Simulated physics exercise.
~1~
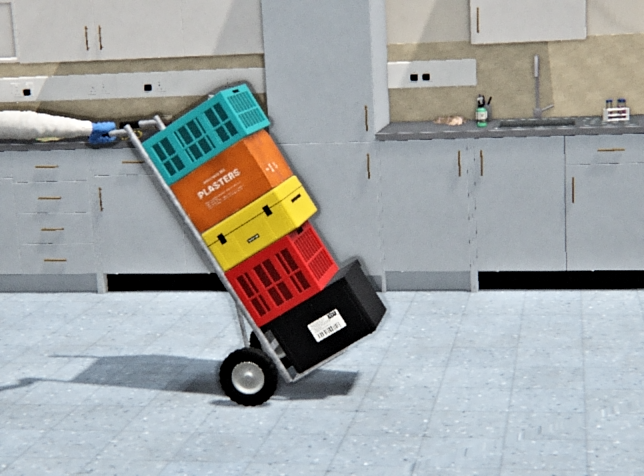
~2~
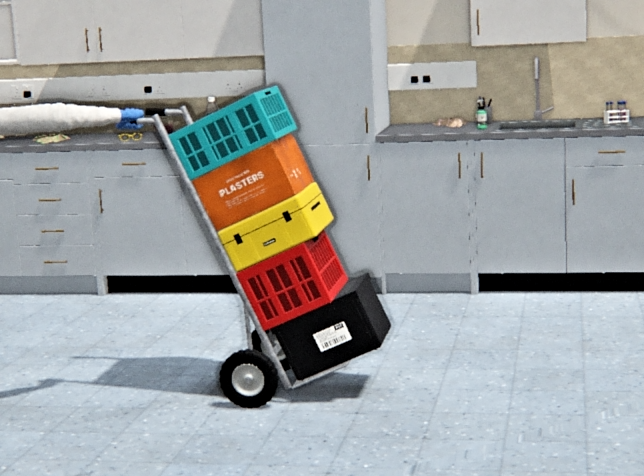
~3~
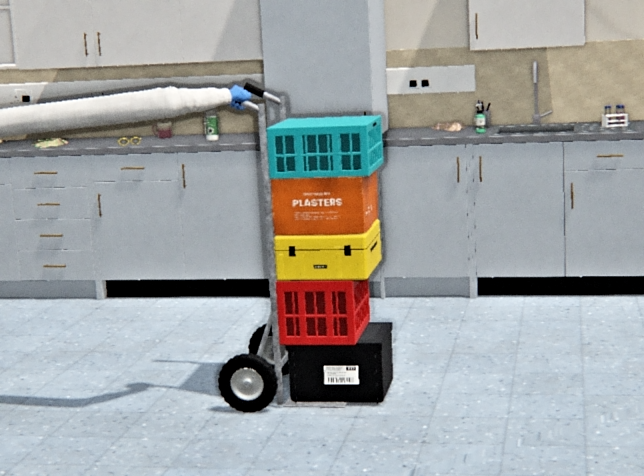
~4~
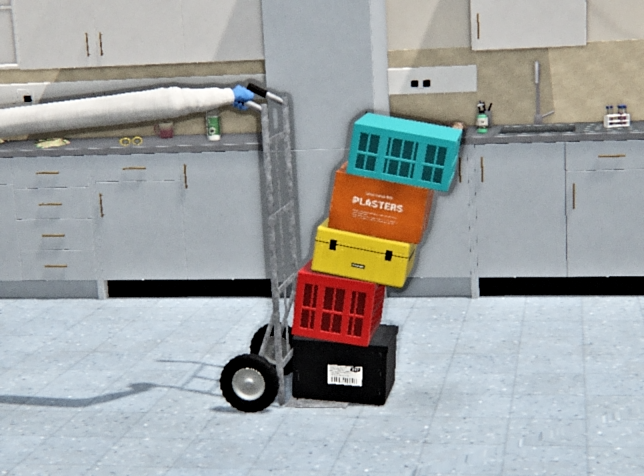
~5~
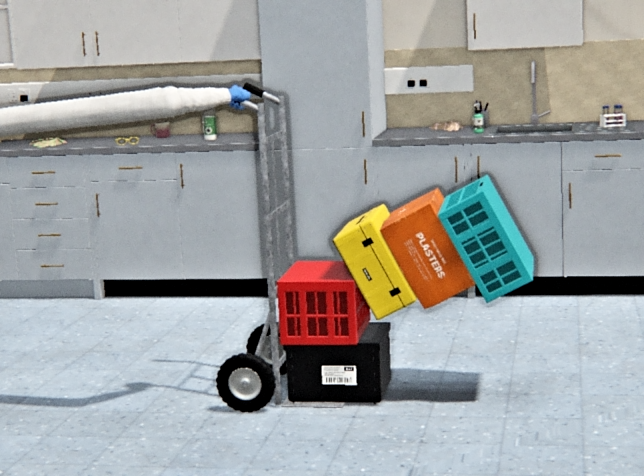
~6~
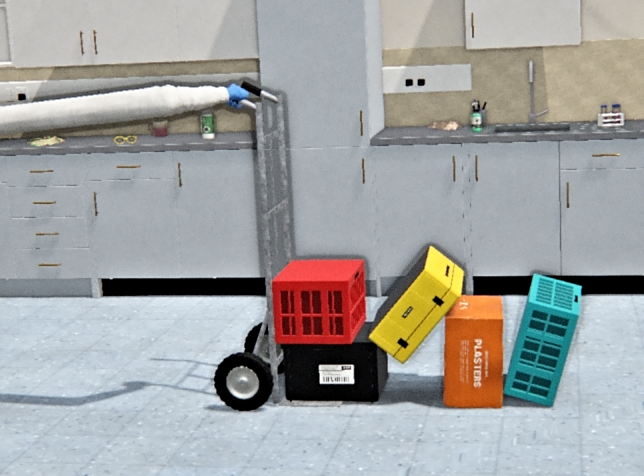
A leaning hand truck swings upright under a gloved hand, its turquoise, orange and yellow top boxes toppling right onto the floor.
